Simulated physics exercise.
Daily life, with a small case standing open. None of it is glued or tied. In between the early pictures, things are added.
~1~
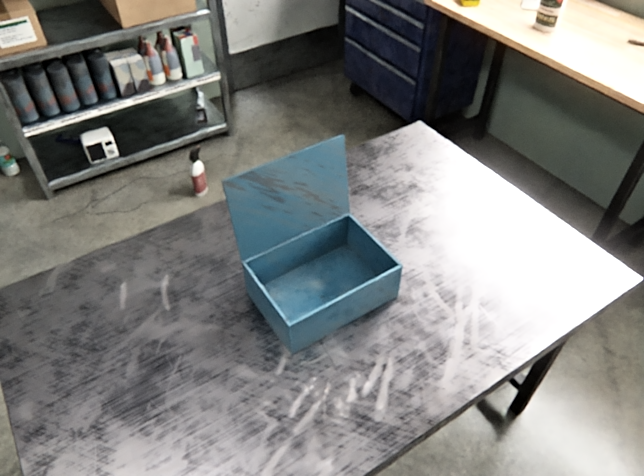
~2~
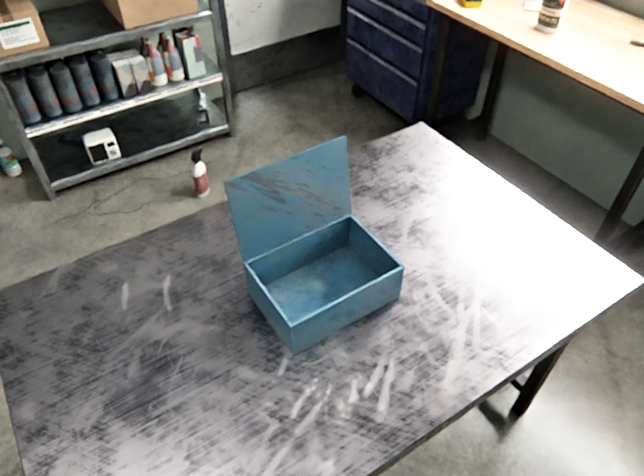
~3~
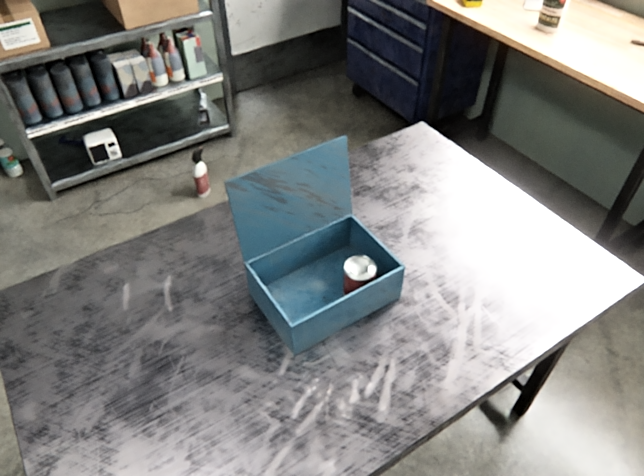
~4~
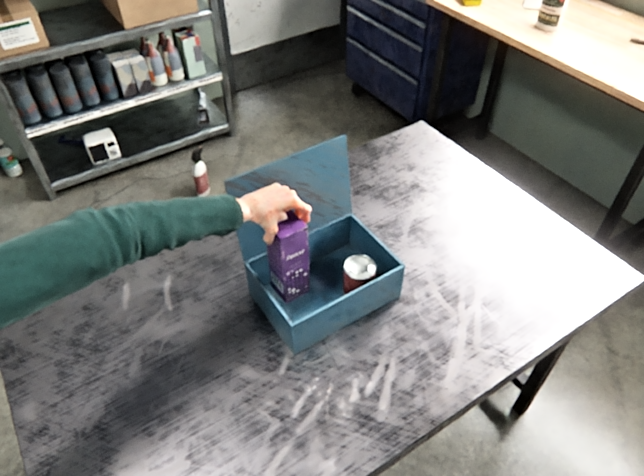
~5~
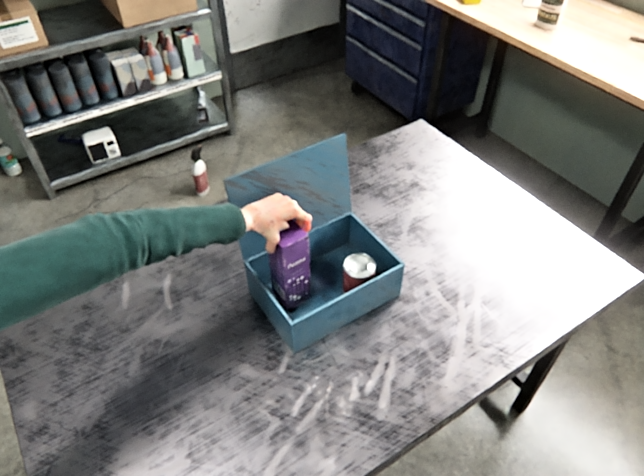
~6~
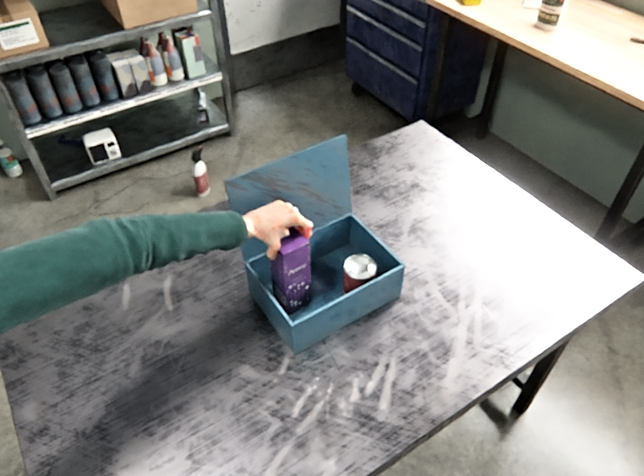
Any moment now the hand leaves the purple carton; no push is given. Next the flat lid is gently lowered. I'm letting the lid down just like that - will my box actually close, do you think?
No, my guess is the lid stays open.
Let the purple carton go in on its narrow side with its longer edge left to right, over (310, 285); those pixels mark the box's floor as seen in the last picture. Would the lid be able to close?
In that case, no gap is left.
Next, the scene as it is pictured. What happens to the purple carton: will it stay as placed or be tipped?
Simply put, the purple carton remains unturned.
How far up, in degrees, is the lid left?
Some 65° above the rim.
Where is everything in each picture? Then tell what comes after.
In the first frame, the last thing is not in view yet.
In the second frame, the last thing is not in view yet.
In the third frame, the last thing is not in view yet; red tin (359, 280).
In the fourth frame, still above its spot; purple carton (288, 258); red tin (359, 279).
In the fifth frame, still above its spot; purple carton (289, 266); red tin (359, 278).
In the sixth frame, in place under the hand; purple carton (290, 272); red tin (359, 279).
Then, 1.00 s after the last picture, lid starting down.
Then, 1.20 s after the last picture, purple carton resting near (290, 272).
Then, 1.40 s after the last picture, lid 74° above the rim.
Then, 1.50 s after the last picture, lid 66° above the rim.
At rest, lid 66° above the rim; both in place. Seen from the same camera at the end, purple carton near (290, 272).
